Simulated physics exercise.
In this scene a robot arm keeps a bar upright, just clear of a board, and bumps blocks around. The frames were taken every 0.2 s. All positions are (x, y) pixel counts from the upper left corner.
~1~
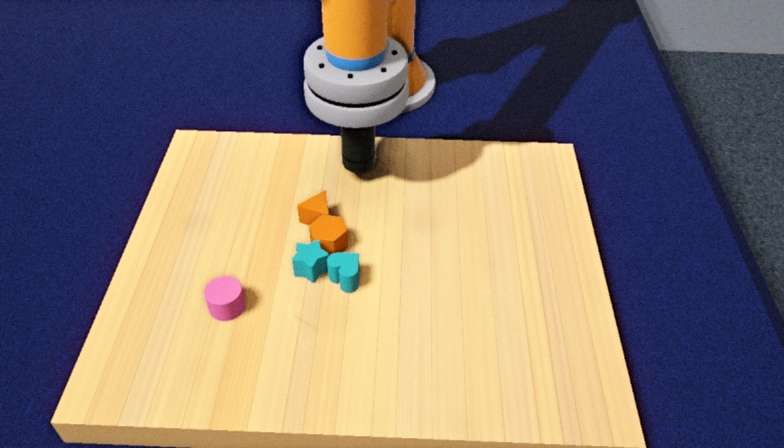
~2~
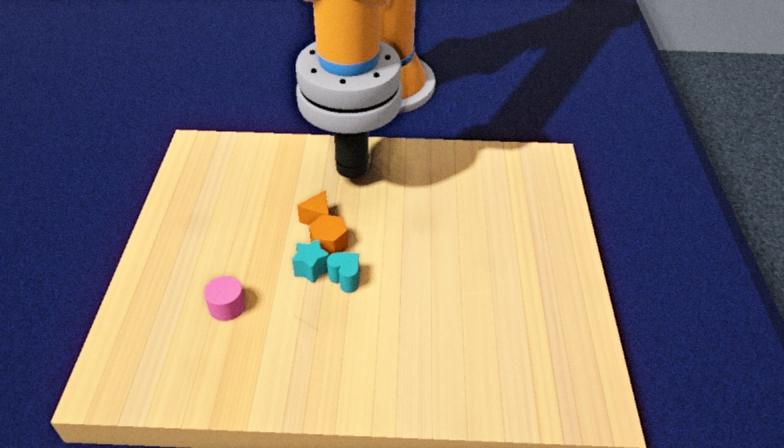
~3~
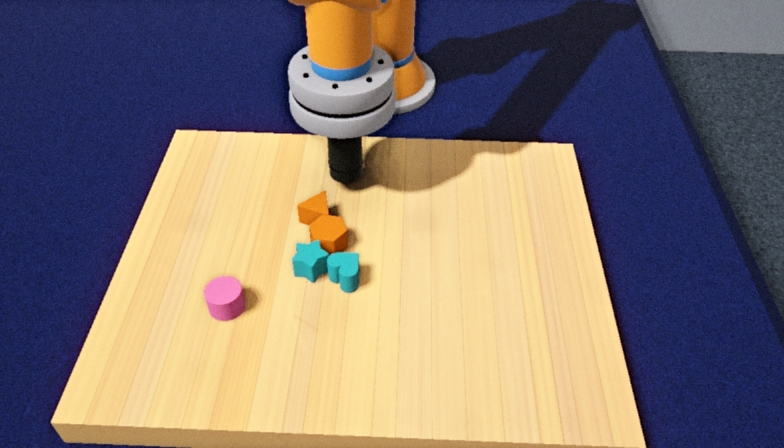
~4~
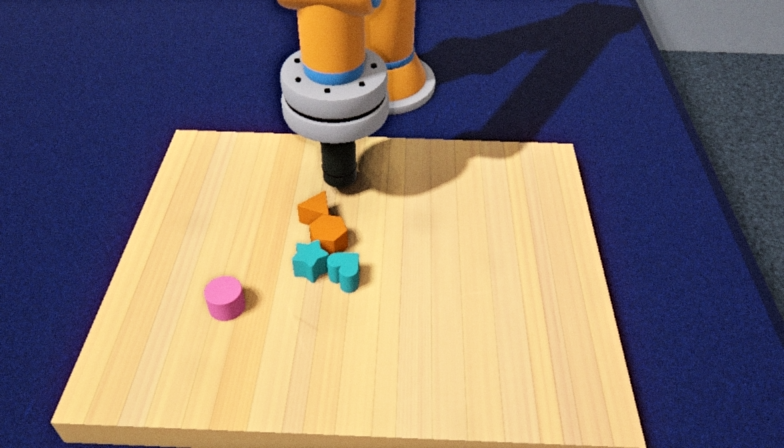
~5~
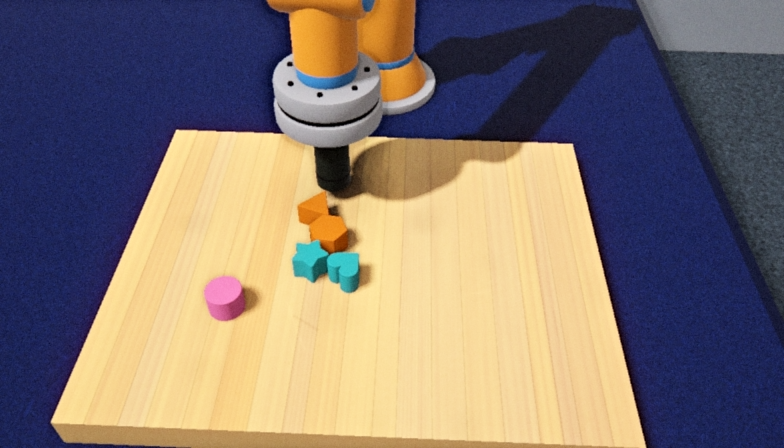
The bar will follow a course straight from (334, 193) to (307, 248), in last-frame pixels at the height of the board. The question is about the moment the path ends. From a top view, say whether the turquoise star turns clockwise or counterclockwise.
Clockwise.
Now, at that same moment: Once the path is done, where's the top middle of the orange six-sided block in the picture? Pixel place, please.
At roughly (337, 247).
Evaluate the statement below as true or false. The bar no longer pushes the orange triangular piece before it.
This is false.
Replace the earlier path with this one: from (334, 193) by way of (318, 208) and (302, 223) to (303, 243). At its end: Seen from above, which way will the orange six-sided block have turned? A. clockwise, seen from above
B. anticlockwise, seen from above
B (anticlockwise, seen from above)
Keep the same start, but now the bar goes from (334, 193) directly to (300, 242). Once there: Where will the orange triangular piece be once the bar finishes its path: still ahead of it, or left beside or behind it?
As far as I can tell, the orange triangular piece is still leading the way in front of the bar.
The first path, step by step. Halfway along, bar (320, 209); turquoise star (307, 259), turned 20° clockwise; orange triangular piece (313, 223), turned 60° anticlockwise; orange six-sided block (333, 238).
At the end, bar (306, 237); turquoise star (307, 283), turned 60° clockwise; orange triangular piece (304, 254), turned 100° anticlockwise; orange six-sided block (337, 247), turned 30° anticlockwise; turquoise heart block (353, 270).
